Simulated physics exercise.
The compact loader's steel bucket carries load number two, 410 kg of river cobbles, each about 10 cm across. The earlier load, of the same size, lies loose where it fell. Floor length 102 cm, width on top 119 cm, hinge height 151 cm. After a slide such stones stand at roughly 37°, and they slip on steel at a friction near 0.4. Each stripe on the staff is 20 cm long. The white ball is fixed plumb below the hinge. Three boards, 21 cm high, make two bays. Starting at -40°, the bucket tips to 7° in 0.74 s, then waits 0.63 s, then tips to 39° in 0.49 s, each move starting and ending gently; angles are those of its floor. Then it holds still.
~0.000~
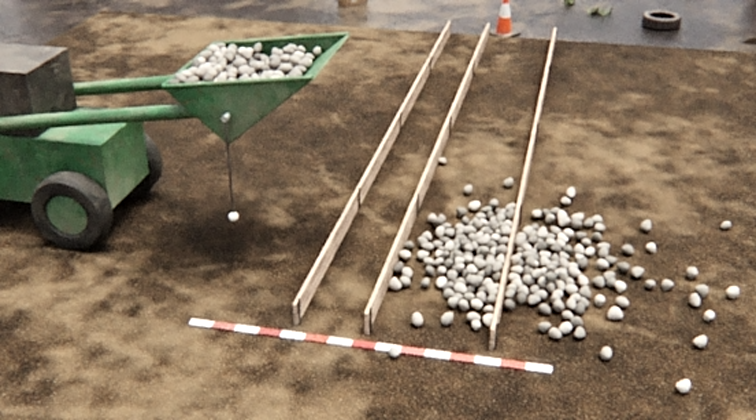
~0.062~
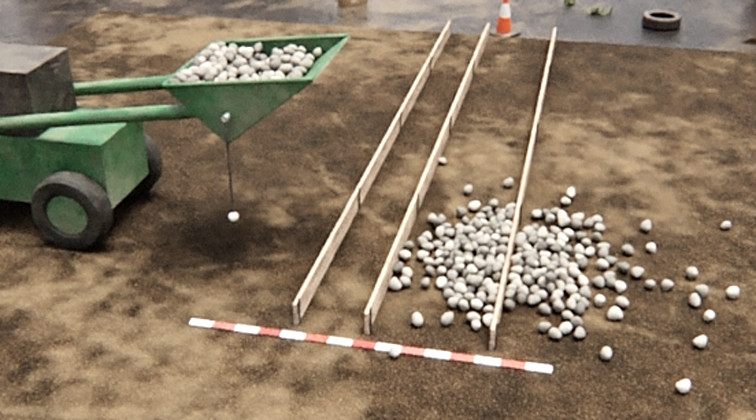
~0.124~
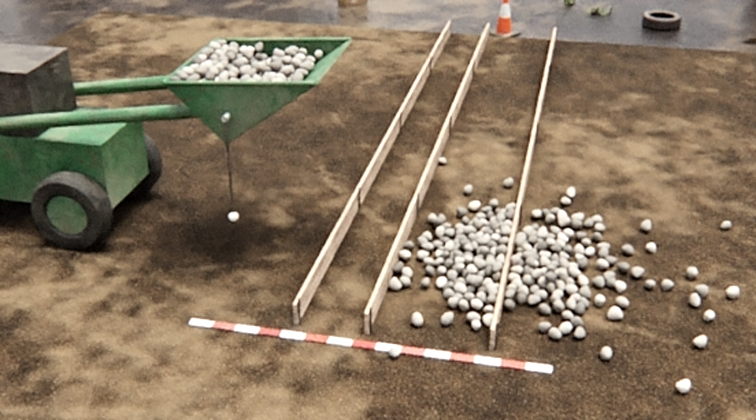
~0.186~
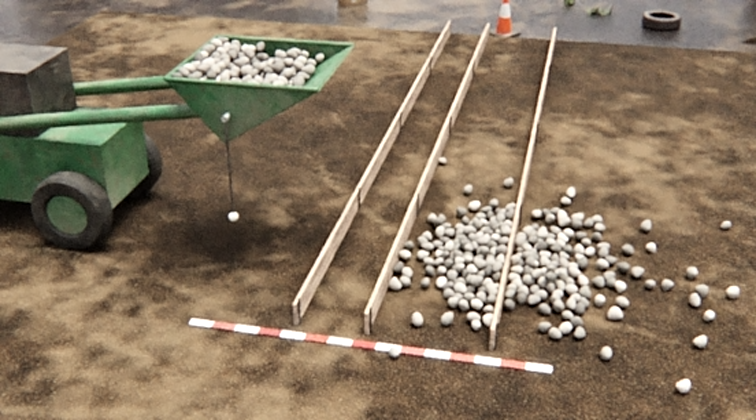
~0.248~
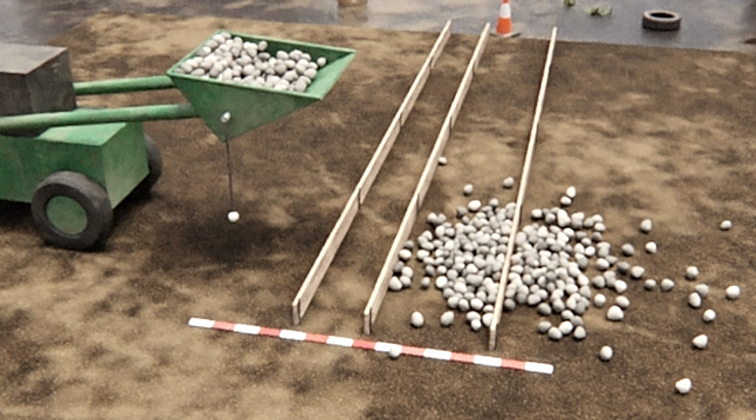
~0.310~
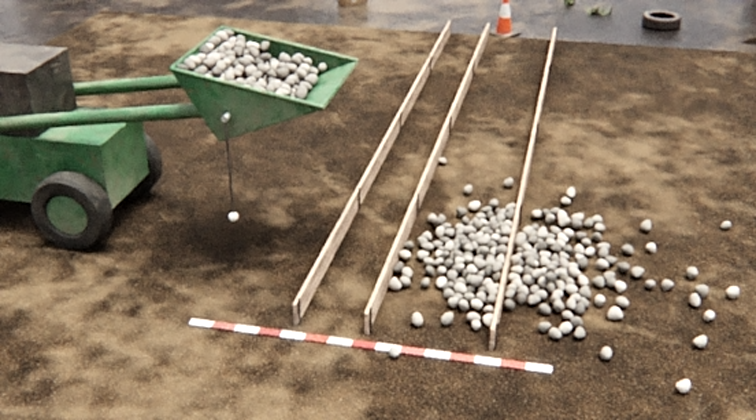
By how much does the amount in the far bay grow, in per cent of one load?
Roughly 7 per cent of a load more.
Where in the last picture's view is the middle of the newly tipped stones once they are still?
Their middle is at about (371, 241).
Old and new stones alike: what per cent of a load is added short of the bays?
Near 5 parts in a hundred.
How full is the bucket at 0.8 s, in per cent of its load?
It holds some 100 per cent.
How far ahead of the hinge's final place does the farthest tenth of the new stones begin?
Roughly 130 cm ahead of it.
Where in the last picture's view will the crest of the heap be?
Around (373, 224).
After 0.6 s the floor is at -1°; in per cent of one load, 100 in the bucket, 57 in the far bay, 43 past the last board; the foremost stones are at (706, 300).
After 0.8 s the floor is at 7°; in per cent of one load, 100 in the bucket, 57 in the far bay, 43 past the last board; the foremost stones are at (706, 300).
After 2.3 s the floor is at 39°; in per cent of one load, 21 in the bucket, 20 short of the bays, 58 in the near bay, 57 in the far bay, 43 past the last board; the foremost stones are at (706, 300).
After 5.2 s the floor is at 39°; in per cent of one load, 0 in the bucket, 6 short of the bays, 86 in the near bay, 64 in the far bay, 43 past the last board; the foremost stones are at (706, 300). Net gain in the far bay, 7.
